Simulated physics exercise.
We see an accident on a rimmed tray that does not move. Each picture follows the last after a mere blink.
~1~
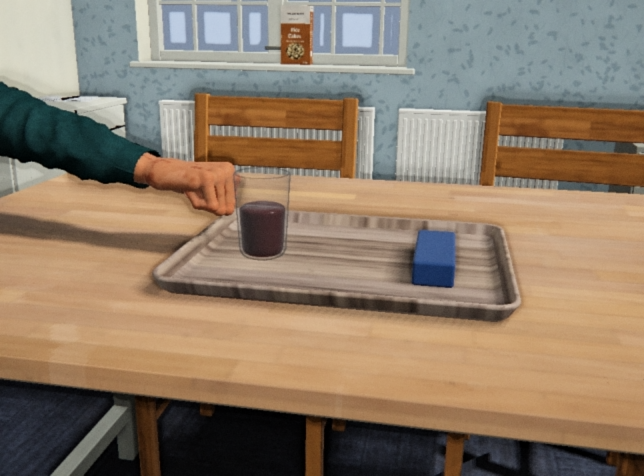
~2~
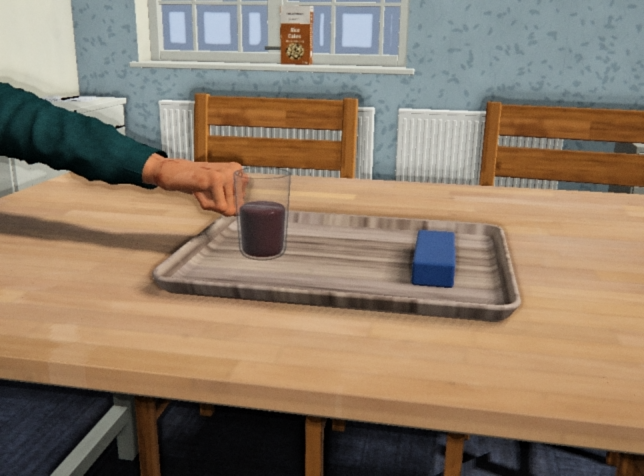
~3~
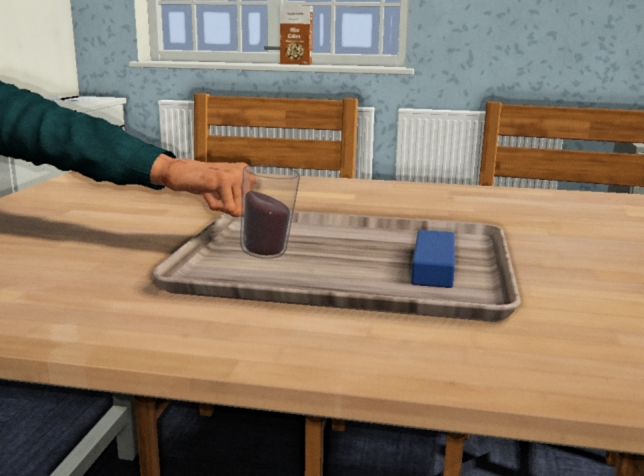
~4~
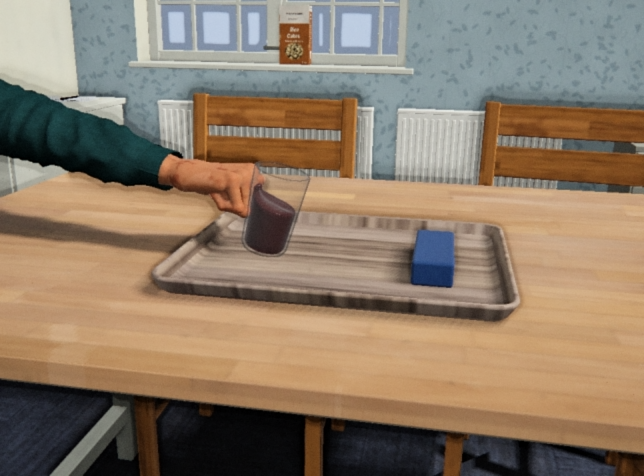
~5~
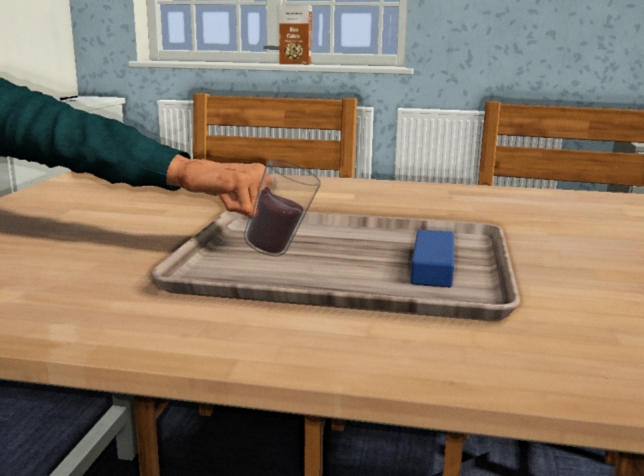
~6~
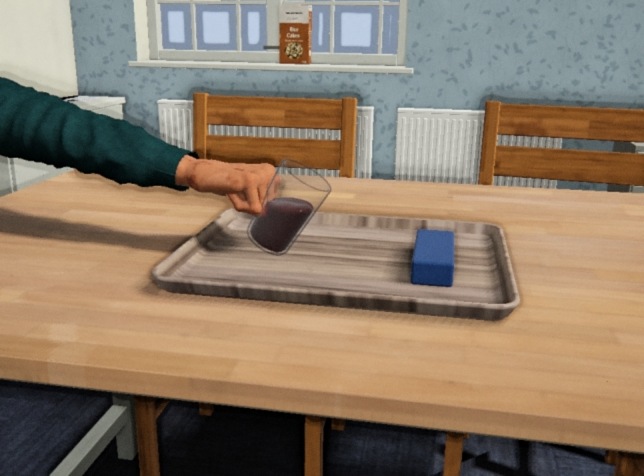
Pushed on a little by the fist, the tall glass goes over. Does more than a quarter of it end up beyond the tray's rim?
No.
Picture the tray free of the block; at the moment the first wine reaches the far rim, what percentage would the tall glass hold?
About 50 %.
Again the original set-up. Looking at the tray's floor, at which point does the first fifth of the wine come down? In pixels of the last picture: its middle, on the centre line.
Impact centre, mid-line: Approx. (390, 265).
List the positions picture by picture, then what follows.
The first picture shows tilt 0°; right rim (288, 176); surface from (242, 204) to (285, 207); the tray's far rim is at (508, 261); a block is fixed to the tray further along.
The second picture shows tilt 0°; right rim (288, 176); surface from (241, 204) to (285, 207).
The third picture shows tilt 7°; right rim (298, 178); surface from (249, 190) to (290, 208).
The fourth picture shows tilt 14°; right rim (308, 181); surface from (255, 185) to (296, 211).
The fifth picture shows tilt 22°; right rim (318, 185); surface from (261, 198) to (304, 208).
The sixth picture shows tilt 30°; right rim (329, 191); surface from (264, 202) to (314, 205).
A moment on, the tall glass lies on its side and 100 per cent is in the glass, 0 on the tray and 0 above or beyond its rim.
Next, the tall glass lies on its side and 67 per cent is in the glass, 28 on the tray and 5 above or beyond its rim.
Then the tall glass lies on its side and 34 per cent is in the glass, 54 on the tray and 13 above or beyond its rim.
Later the tall glass lies on its side and 17 per cent is in the glass, 79 on the tray and 4 above or beyond its rim.
In the end 96 per cent is held by tray and glass, 4 is off the tray.
